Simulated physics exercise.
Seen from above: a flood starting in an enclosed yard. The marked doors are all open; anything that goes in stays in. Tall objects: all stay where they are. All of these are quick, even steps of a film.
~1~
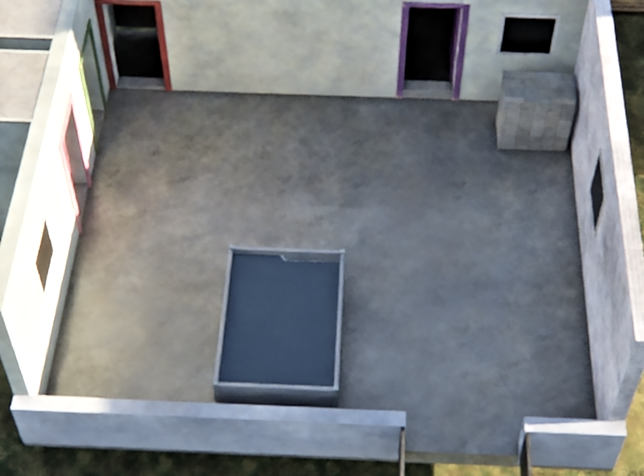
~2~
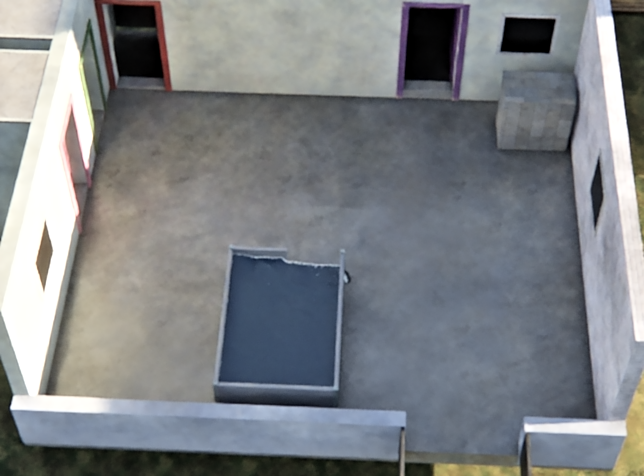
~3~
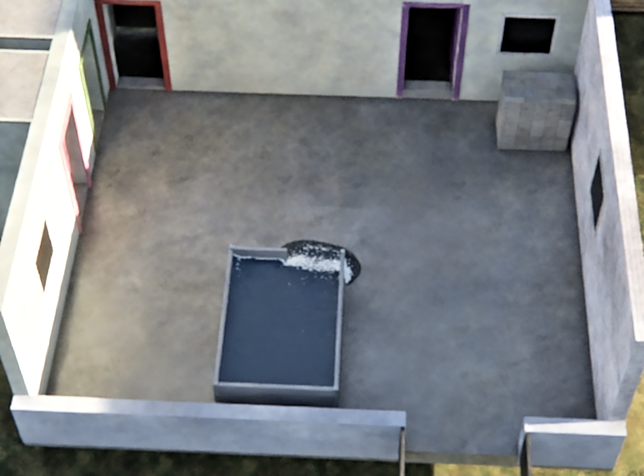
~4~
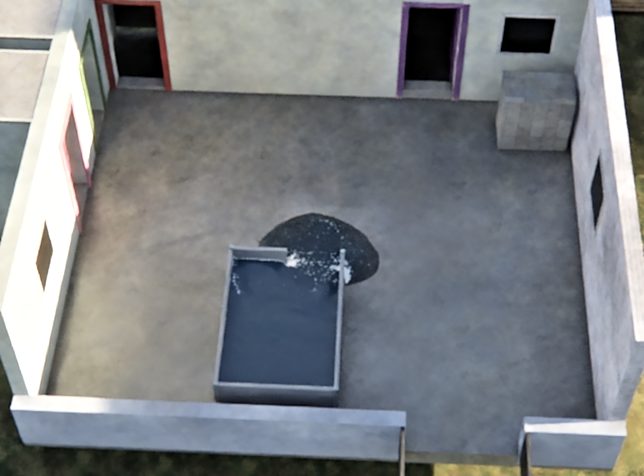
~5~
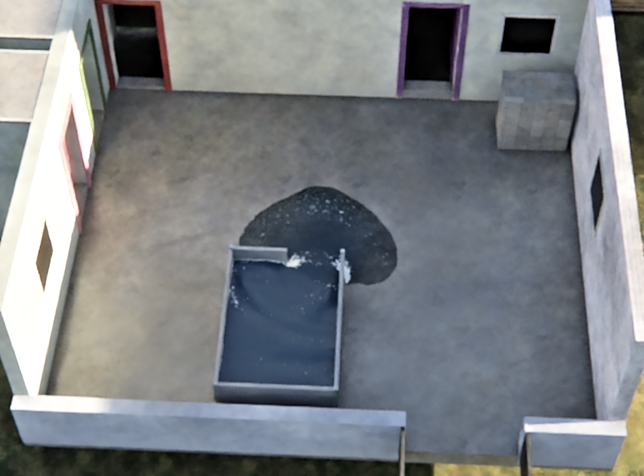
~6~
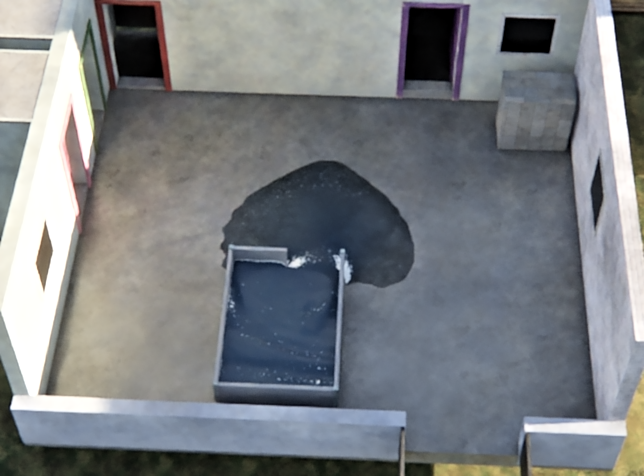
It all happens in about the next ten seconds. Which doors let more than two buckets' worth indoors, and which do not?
The green door lets more through; the red door lets more through; the purple door does not; the pink door does not.
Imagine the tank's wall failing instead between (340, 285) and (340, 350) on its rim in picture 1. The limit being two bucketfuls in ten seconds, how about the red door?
Lab note - red door remains within bounds.
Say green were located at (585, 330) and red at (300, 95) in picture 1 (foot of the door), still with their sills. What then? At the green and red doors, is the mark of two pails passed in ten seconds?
Note - the green door ends up short of it; the red door ends up above it.
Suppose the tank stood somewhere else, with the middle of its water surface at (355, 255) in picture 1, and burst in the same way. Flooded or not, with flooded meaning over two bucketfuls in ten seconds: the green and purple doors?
Lab note - green door crosses the line; purple door crosses the line.
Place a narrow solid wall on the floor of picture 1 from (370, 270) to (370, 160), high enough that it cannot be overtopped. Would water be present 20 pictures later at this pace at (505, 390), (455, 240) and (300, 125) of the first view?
Taking the points in the order given, they are high and dry, high and dry and inundated.
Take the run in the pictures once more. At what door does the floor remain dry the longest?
Looks like the pink-painted one.
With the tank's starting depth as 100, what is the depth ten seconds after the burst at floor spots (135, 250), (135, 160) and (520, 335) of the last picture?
I'd say close to 4, 12 and 6 percent.
A moment on, water covers 25 % of the floor; the green door not reached, the red door not reached, the purple door not reached, the pink door not reached.
Next, water covers 35 % of the floor; the green door not reached, the red door not reached, the purple door wet at the sill, nothing in, the pink door not reached.
Then, water covers 45 % of the floor; the green door wet at the sill, nothing in, the red door wet at the sill, nothing in, the purple door wet at the sill, nothing in, the pink door not reached.
Later, water covers 60 % of the floor; the green door over two buckets in, the red door over two buckets in, the purple door wet at the sill, nothing in, the pink door wet at the sill, nothing in.
In the end, water covers 95 % of the floor; the green door far over two buckets in, the red door over two buckets in, the purple door wet at the sill, nothing in, the pink door wet at the sill, nothing in.
